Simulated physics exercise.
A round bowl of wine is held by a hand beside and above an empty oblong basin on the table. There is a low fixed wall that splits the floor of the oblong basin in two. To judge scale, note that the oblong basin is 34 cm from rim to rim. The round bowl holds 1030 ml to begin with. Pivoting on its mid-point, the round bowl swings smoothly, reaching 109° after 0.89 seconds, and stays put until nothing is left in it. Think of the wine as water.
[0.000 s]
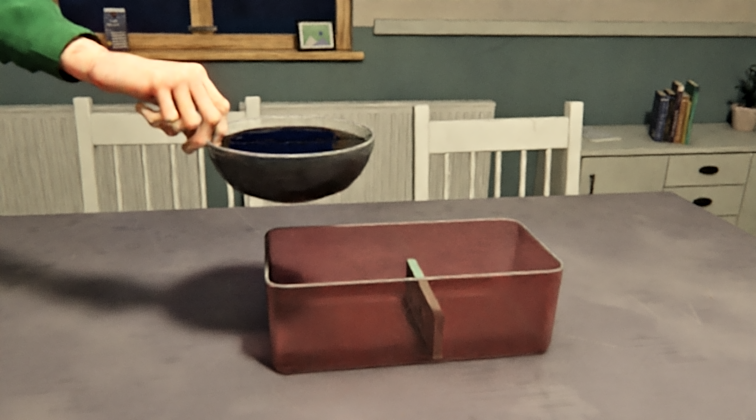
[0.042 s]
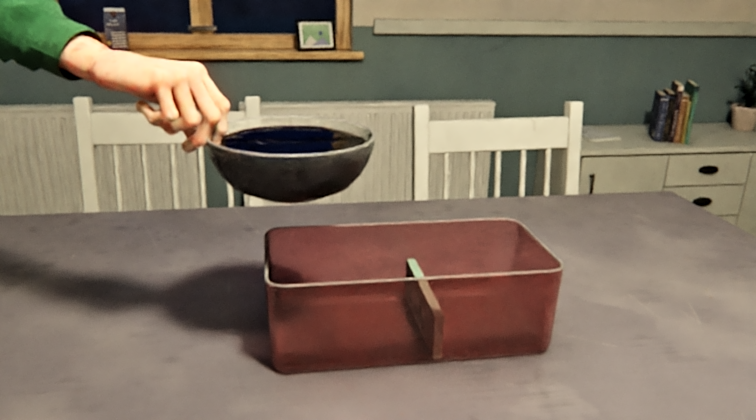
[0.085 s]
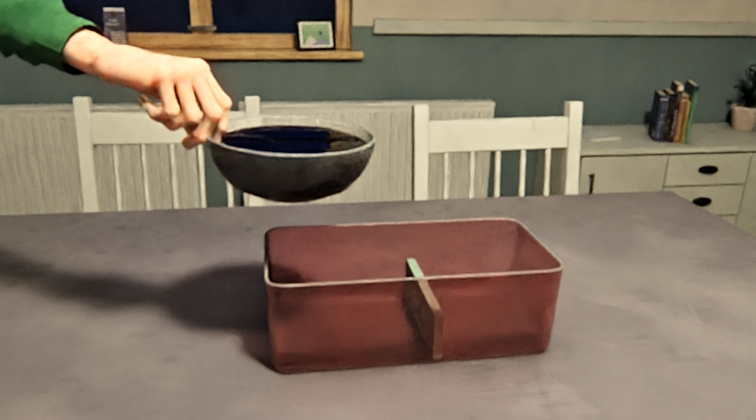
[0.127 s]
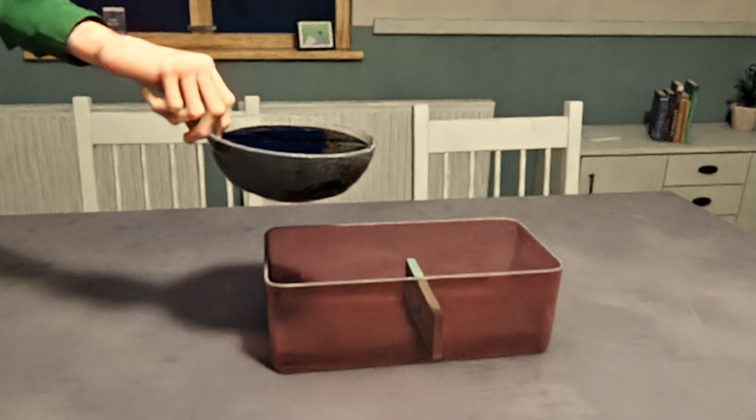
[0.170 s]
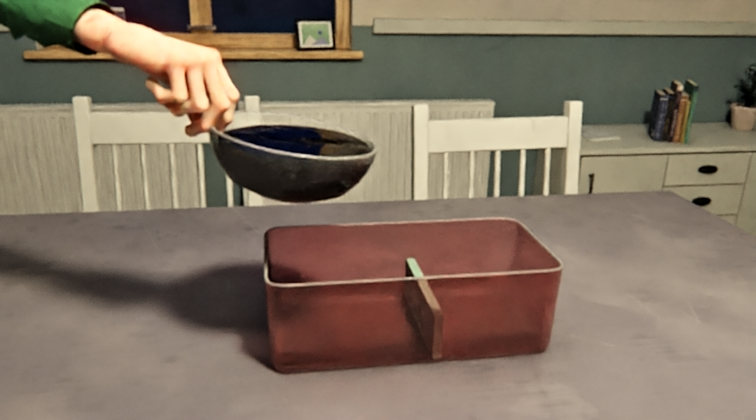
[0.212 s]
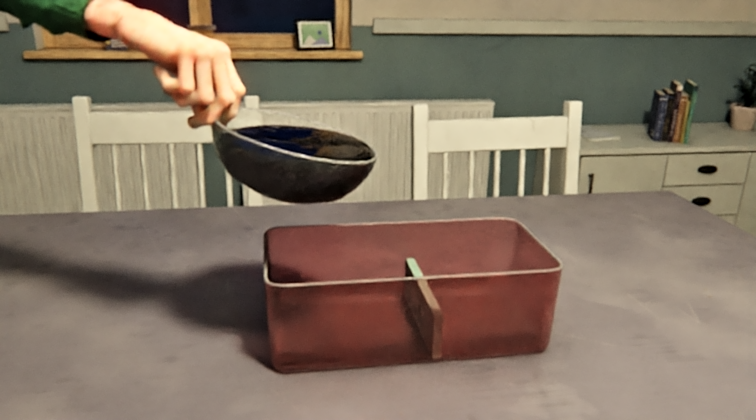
The footage shows a hand in a green sleeve holding a round bowl of dark liquid above a reddish, divided oblong basin on a table, then gradually tilting the bowl to the right, its left side rising slightly.
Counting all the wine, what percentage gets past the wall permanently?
The share past the wall is about 25 per cent.
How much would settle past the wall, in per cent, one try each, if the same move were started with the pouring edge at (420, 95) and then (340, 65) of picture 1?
Respectively about 75 and 10 percent.
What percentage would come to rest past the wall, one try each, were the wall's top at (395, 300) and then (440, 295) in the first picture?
In order, 65 and 15 per cent.
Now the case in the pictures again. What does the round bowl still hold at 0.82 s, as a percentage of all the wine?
About 0 percent.
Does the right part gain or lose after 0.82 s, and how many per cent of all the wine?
Looks like it went upward, around 1 per cent.
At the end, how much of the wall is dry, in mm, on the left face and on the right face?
Roughly 34 mm on the left side and roughly 46 mm on the right.
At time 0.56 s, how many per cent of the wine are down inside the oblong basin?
About 44 per cent.
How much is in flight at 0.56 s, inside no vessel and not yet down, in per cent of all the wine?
Estimate: Some 36 % of the total.
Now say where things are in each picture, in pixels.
Tilt 0°; pouring edge (373, 134); surface from (210, 144) to (368, 140); the oblong basin's rim runs from (266, 256) to (539, 243); the wall's top is at (424, 286), in the first picture.
Tilt 1°; pouring edge (373, 135); surface from (210, 143) to (368, 141), in the second picture.
Tilt 2°; pouring edge (373, 137); surface from (211, 141) to (369, 142), in the third picture.
Tilt 5°; pouring edge (374, 141); surface from (212, 140) to (370, 144), in the fourth picture.
Tilt 10°; pouring edge (375, 147); surface from (214, 138) to (371, 145), in the fifth picture.
Tilt 15°; pouring edge (375, 154); surface from (216, 138) to (374, 147), in the sixth picture.
By 0.56 s the tilt is 77° and 20 per cent is still to pour, 26 is left of the wall and 18 right of it.
By 0.82 s the tilt is 108° and 0 per cent is still to pour, 67 is left of the wall and 24 right of it.
By 1.10 s the tilt is 109° and 0 per cent is still to pour, 69 is left of the wall and 25 right of it.
By 1.39 s the tilt is 109° and 0 per cent is still to pour, 69 is left of the wall and 25 right of it.
At rest 69 per cent lies left of the wall, 25 right of it and 6 outside.
